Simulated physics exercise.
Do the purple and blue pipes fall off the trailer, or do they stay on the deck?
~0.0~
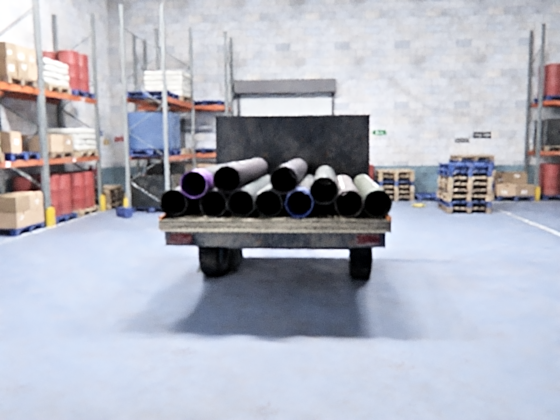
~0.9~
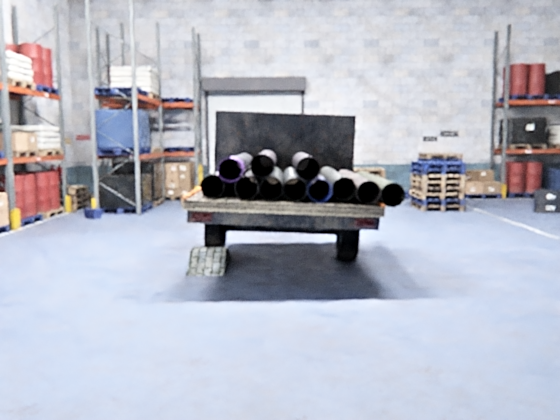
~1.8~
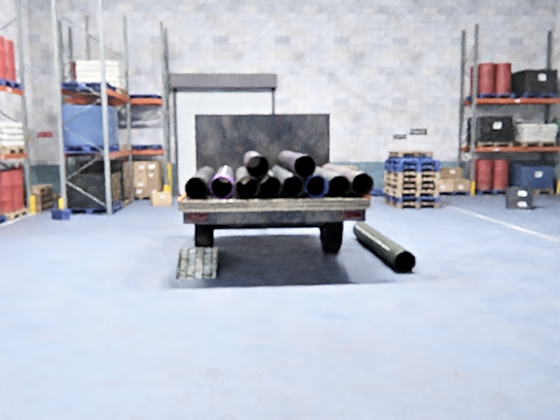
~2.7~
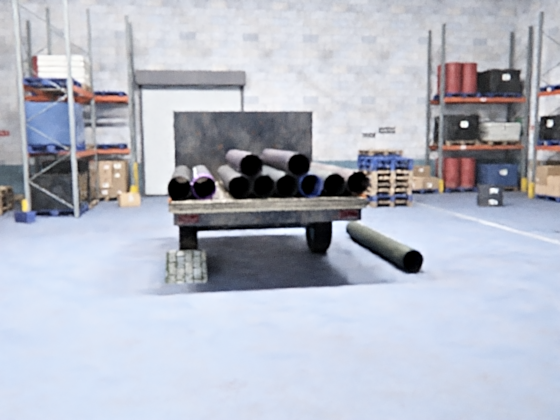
Both the purple pipe and the blue pipe stay on the deck.
The footage shows a flat trailer stacked with loose, hollow pipes creeping forward in a warehouse as its left wheel passes over a low hump. The pipes shift and one drops off the right side onto the floor, while the rest, including the purple and blue ones, stay on the deck.
